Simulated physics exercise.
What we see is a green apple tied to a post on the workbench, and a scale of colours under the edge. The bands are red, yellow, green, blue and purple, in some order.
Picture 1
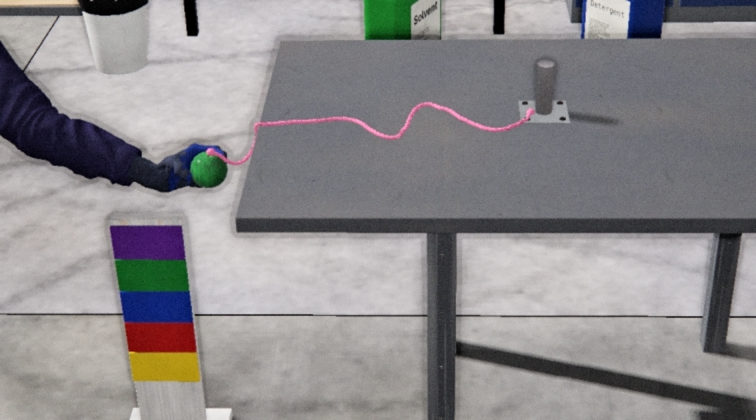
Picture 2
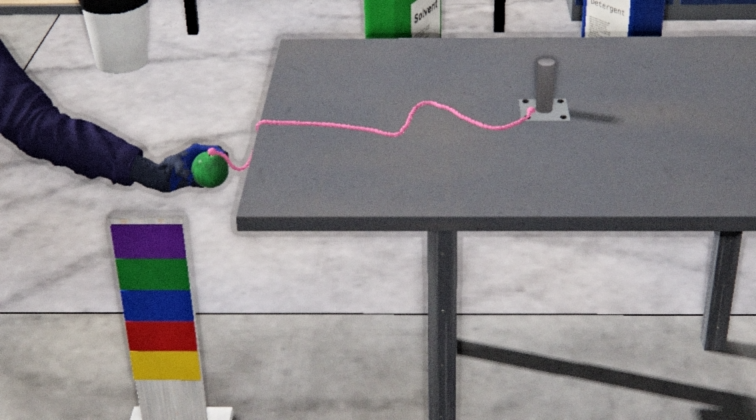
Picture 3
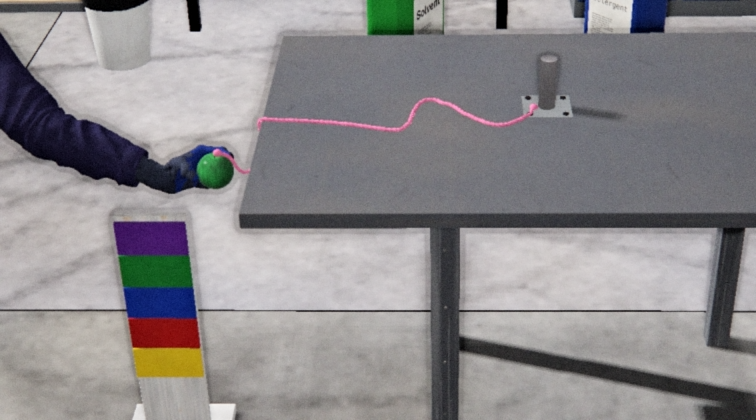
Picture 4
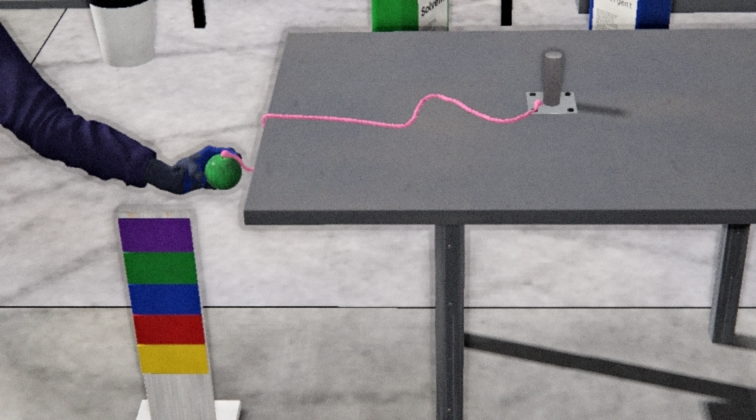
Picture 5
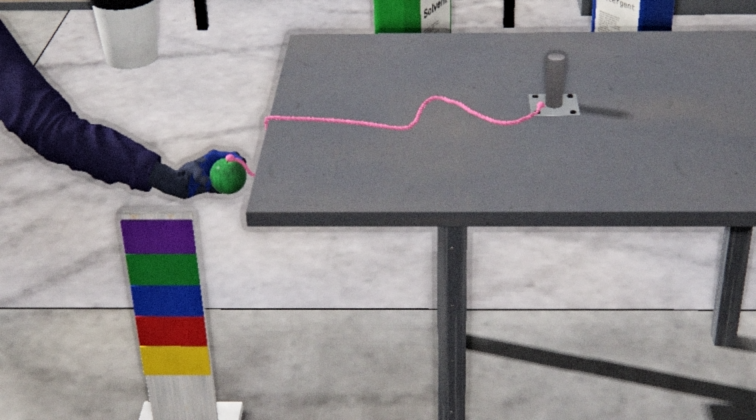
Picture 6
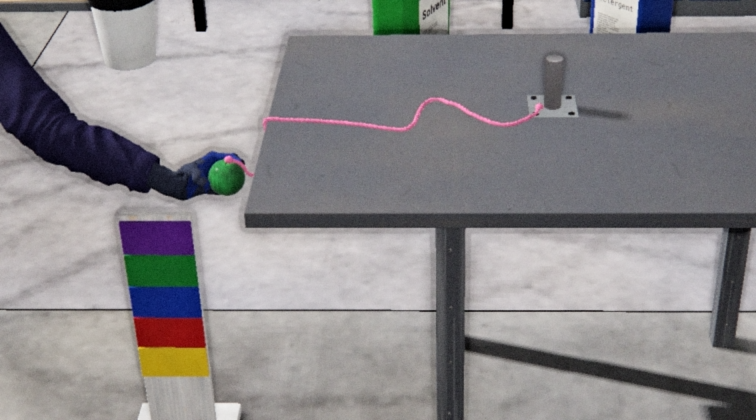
To begin with, a gloved hand at the left holds a green ball-like object beside a dark workbench, a wavy pink cord running from it to a metal post above a striped colour scale. The view then drifts slightly, and the hand shifts a little rightward and downward, staying near the table edge.
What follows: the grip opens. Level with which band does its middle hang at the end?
Its centre hangs level with the blue band.
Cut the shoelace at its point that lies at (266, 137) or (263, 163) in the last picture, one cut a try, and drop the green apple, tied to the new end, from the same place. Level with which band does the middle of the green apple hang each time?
Taking them in turn: Purple; green.
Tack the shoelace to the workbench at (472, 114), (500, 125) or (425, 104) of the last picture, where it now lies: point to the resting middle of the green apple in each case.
Near (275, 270), (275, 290) and (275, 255).
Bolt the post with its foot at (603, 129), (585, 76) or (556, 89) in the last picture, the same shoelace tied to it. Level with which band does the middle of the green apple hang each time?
It would be green; green; blue.
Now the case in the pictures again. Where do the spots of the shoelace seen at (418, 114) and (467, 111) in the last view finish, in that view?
At (352, 108), then (433, 107).
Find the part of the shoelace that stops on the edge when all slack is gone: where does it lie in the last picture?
That spot is around (355, 124).
Early on, apple near (240, 293); level with blue.
Midway, apple near (312, 281); level with blue.
Near the end, apple near (269, 283); level with blue.
Finally, apple near (282, 285); level with blue. Its middle rests at the blue band.
